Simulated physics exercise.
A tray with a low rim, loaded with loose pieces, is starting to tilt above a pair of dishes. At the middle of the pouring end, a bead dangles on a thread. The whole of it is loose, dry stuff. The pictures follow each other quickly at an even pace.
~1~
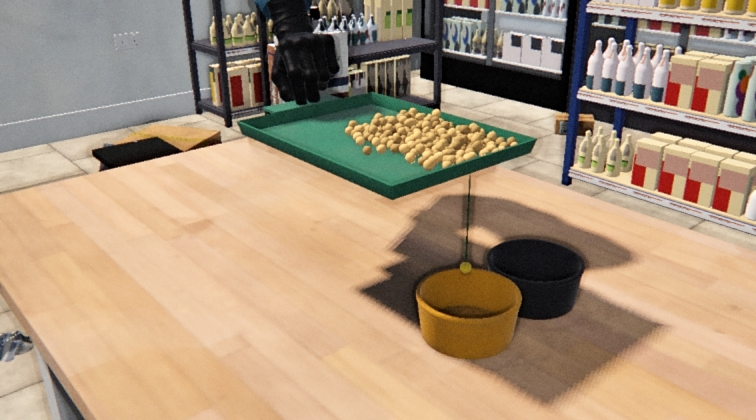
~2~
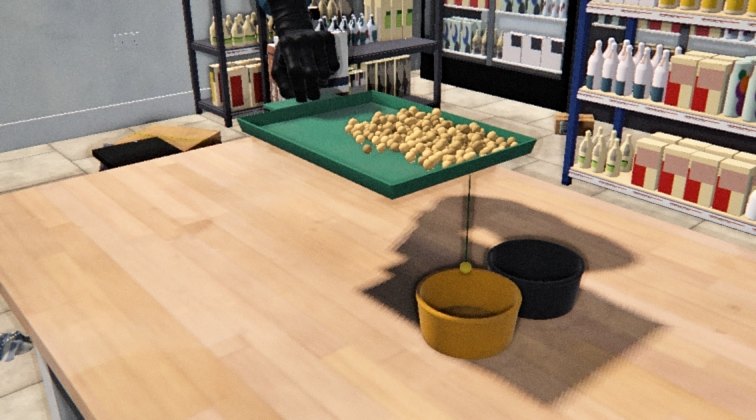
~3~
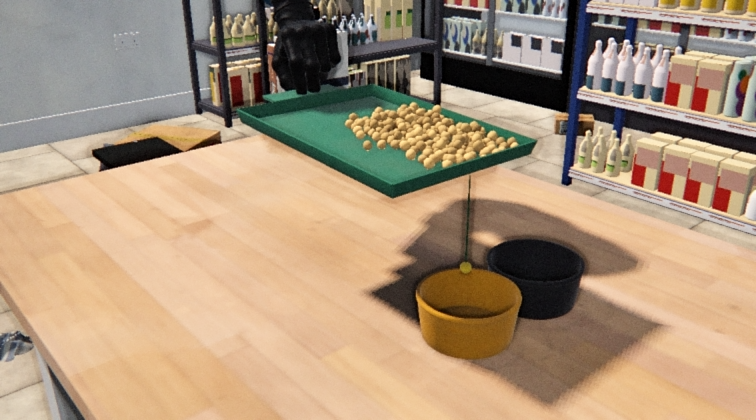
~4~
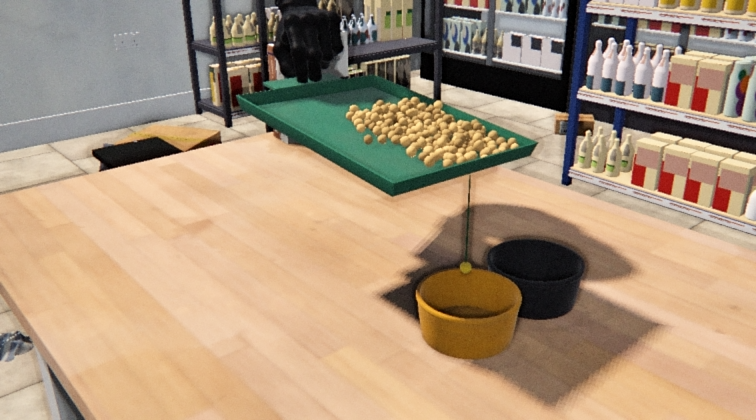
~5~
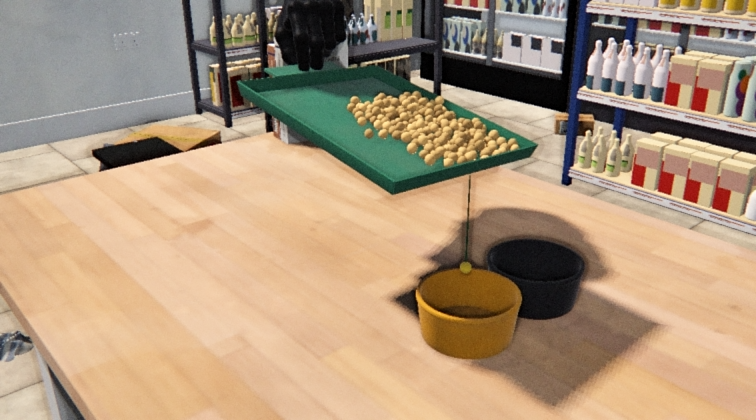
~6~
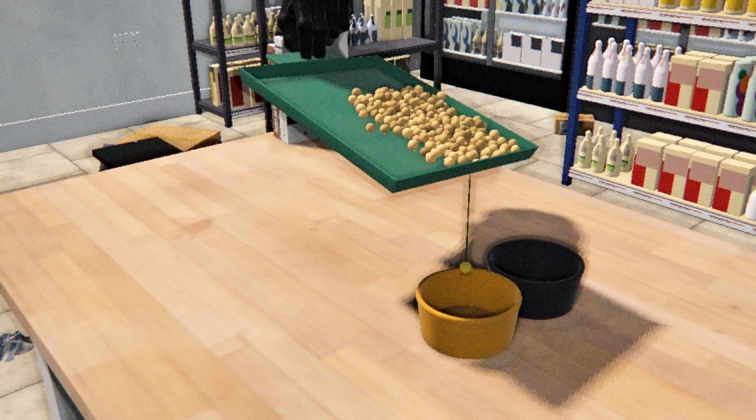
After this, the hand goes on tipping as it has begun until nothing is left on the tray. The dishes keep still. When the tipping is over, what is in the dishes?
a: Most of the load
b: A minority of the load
Answer: A.
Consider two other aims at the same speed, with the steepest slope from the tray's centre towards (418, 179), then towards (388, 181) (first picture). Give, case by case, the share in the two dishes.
Around 20 percent for the first aim and around 30 percent for the second.
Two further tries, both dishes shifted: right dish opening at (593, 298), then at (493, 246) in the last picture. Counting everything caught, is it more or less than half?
In order, they'd catch a minor share, and next a minor share.
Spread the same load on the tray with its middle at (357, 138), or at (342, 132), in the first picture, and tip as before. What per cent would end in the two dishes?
Estimate: 50 % first, 50 % second.
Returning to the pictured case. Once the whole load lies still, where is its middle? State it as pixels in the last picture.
The centre comes to rest close to (532, 300).
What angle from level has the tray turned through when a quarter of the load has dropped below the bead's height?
105° or so.
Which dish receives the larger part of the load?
That would be the rightward one.
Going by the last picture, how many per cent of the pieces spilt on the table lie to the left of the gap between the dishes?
That's roughly 10 per cent of the pieces.
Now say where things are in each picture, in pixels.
The first picture shows corners of the pouring end at (392, 183) and (532, 138), level; middle of the load at (431, 136), dried chickpeas; left dish at (506, 330); right dish at (572, 293); bead on its thread at (466, 268).
The second picture shows corners of the pouring end at (392, 183) and (532, 139), level; middle of the load at (431, 135).
The third picture shows corners of the pouring end at (393, 182) and (532, 140), tipped barely, lowest at the right corner; middle of the load at (431, 133).
The fourth picture shows corners of the pouring end at (394, 180) and (533, 142), tipped a little, lowest at the right corner; middle of the load at (432, 129).
The fifth picture shows corners of the pouring end at (395, 179) and (533, 143), tipped a little, lowest at the right corner; middle of the load at (433, 126).
The sixth picture shows corners of the pouring end at (396, 177) and (533, 145), tipped a little, lowest at the right corner; middle of the load at (434, 122); left dish at (506, 330); right dish at (572, 293).
Soon, tray tipped steeply; nearly all on the tray; a stray few in the right dish; a stray few outside both; a stray few in the air.
A while on, tray tipped right over; most on the tray; a stray few in the left dish; a small part in the right dish; a stray few outside both; a stray few in the air.
Towards the end, tray tipped past a quarter turn; about a quarter in the left dish; about two thirds in the right dish; about a quarter outside both.
Finally, tray tipped past a quarter turn; about a quarter in the left dish; about two thirds in the right dish; about a quarter outside both.
